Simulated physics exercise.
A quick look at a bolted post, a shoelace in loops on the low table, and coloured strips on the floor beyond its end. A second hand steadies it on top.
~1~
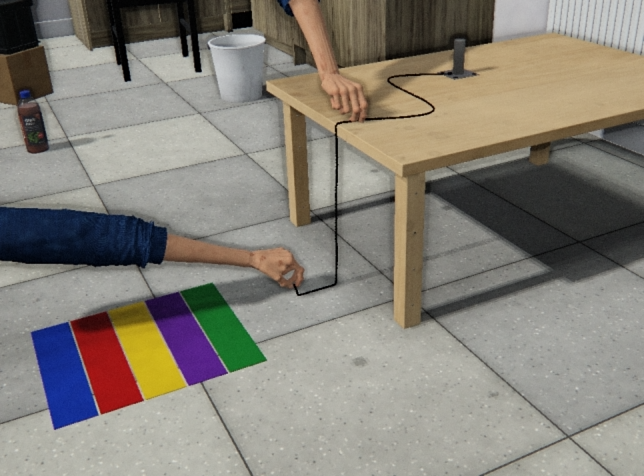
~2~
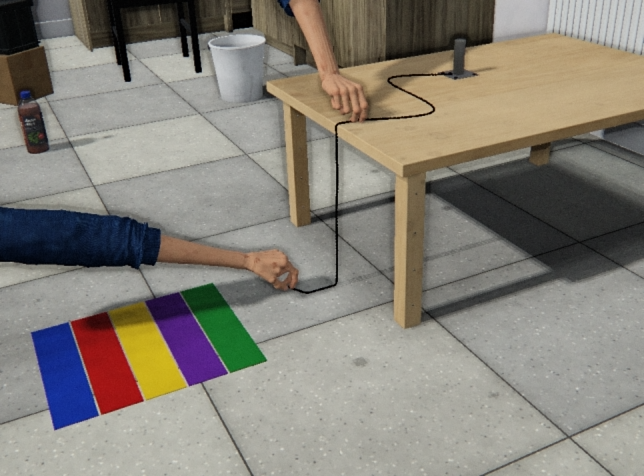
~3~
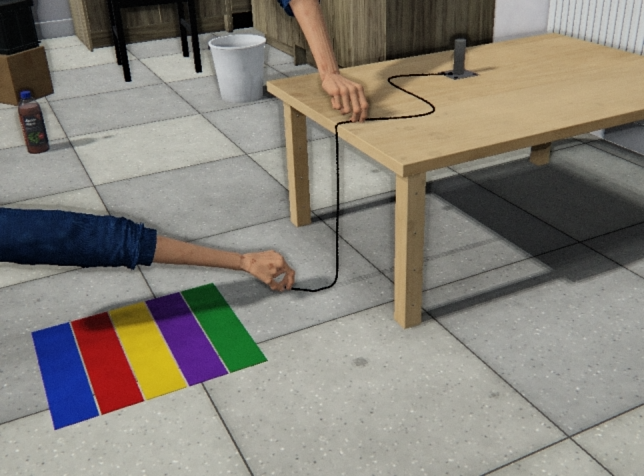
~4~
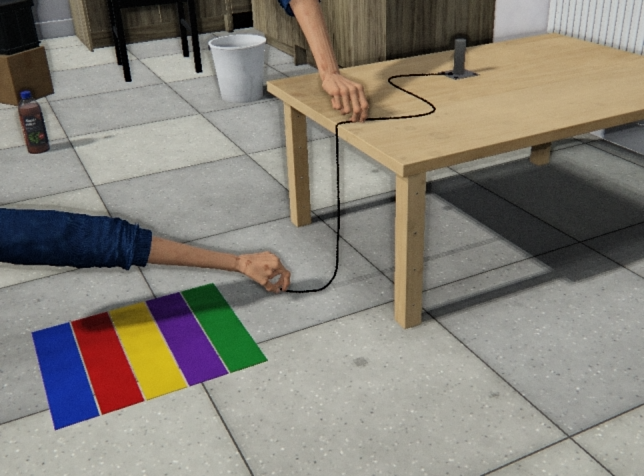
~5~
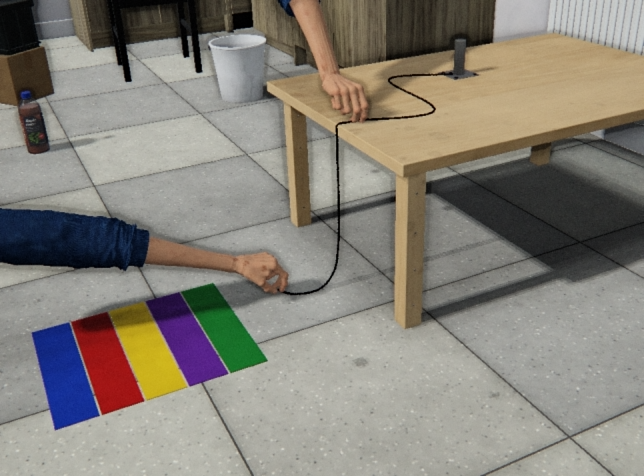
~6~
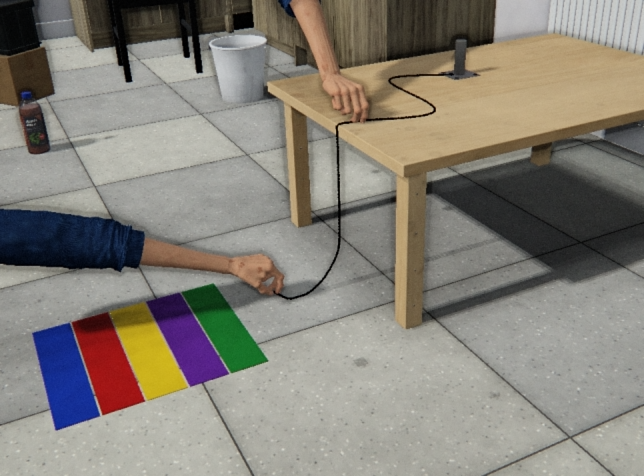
A hand near the floor draws the end of a black shoelace slightly left, beside strips of green, purple, yellow, red and blue, while another hand stays on the low table's edge and the loops on top barely change.
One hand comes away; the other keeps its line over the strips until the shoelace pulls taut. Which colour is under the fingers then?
It halts on the blue strip.
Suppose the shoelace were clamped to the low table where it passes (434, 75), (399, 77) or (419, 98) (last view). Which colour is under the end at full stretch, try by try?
In that order: Blue; blue; yellow.
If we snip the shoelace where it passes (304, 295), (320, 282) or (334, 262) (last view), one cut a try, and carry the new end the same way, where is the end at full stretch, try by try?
Try by try, around (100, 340), (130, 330) and (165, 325).
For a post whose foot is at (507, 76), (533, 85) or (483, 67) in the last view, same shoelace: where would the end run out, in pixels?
In that order: (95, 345), (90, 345) and (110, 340).
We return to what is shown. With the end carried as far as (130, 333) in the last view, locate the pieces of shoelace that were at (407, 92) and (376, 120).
They go to (370, 100) and to (313, 186).
Early on, end near (130, 333); over yellow.
Midway, end near (78, 348); over blue.
At the end of the slack, end near (48, 357); over blue. Over blue.
